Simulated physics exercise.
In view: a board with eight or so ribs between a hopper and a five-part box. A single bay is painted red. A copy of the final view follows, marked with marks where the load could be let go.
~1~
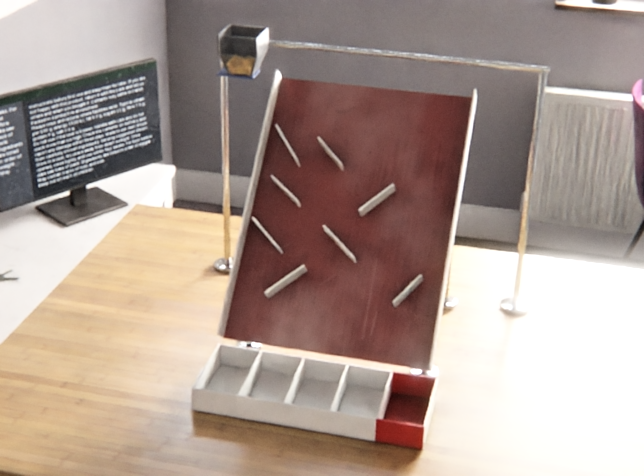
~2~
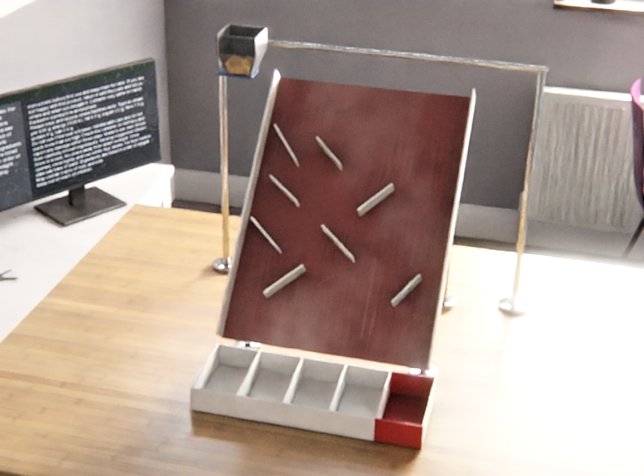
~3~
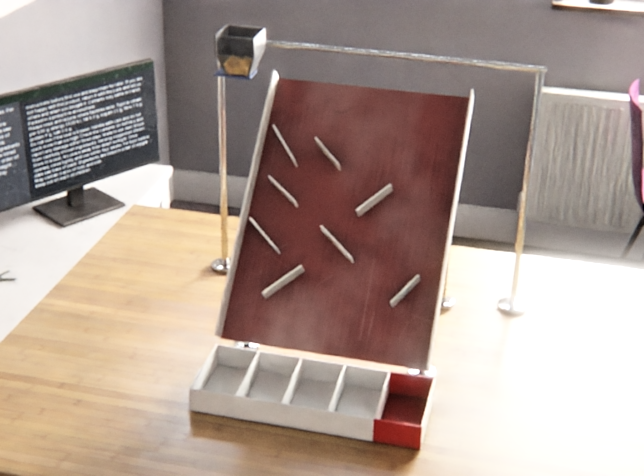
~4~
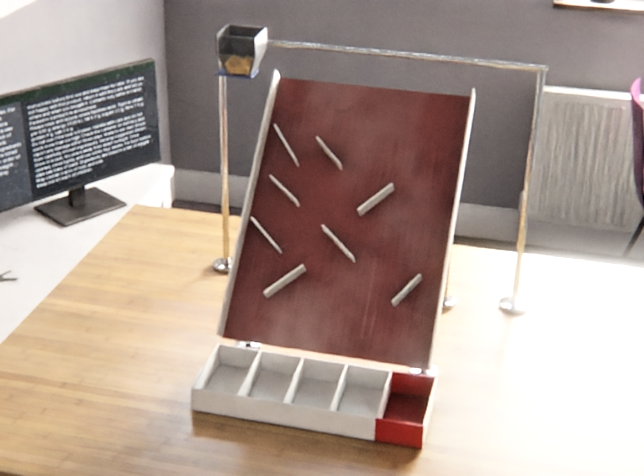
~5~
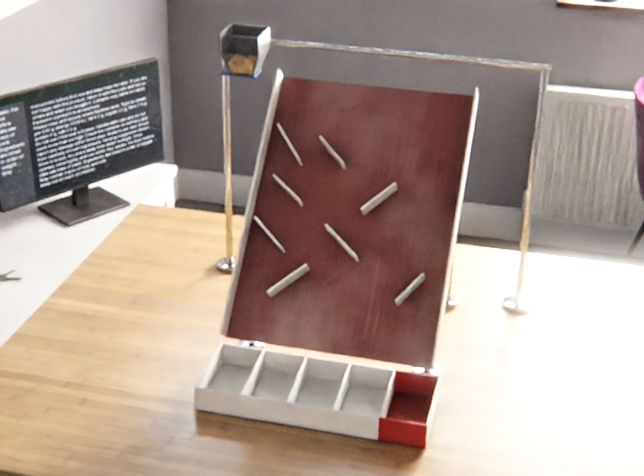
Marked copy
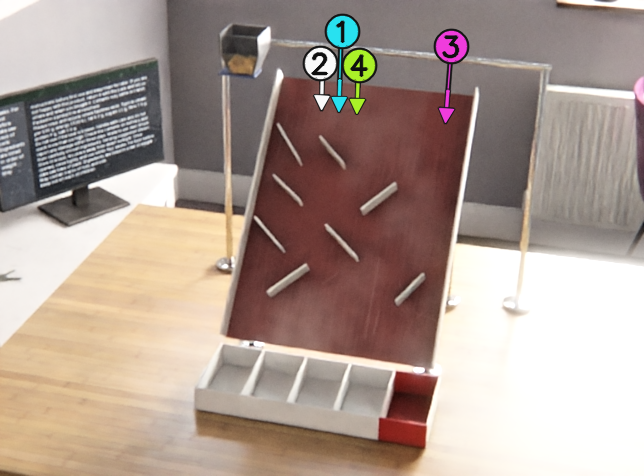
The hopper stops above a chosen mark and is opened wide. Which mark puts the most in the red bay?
3 is best.
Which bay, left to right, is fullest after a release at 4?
The fourth.
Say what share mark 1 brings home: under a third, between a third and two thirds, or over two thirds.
Mark 1 gives under a third.
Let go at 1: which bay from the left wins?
The fourth.
On the marked copy, mark 1 meets the board at (339, 106); mark 2 meets the board at (321, 104); mark 3 meets the board at (445, 117); mark 4 meets the board at (357, 108).
For mark 1, a stray few in the red bay, nearly all in other bays.
For mark 2, a stray few in the red bay, nearly all in other bays.
For mark 3, about a third in the red bay, about two thirds in other bays.
For mark 4, a small part in the red bay, nearly all in other bays.
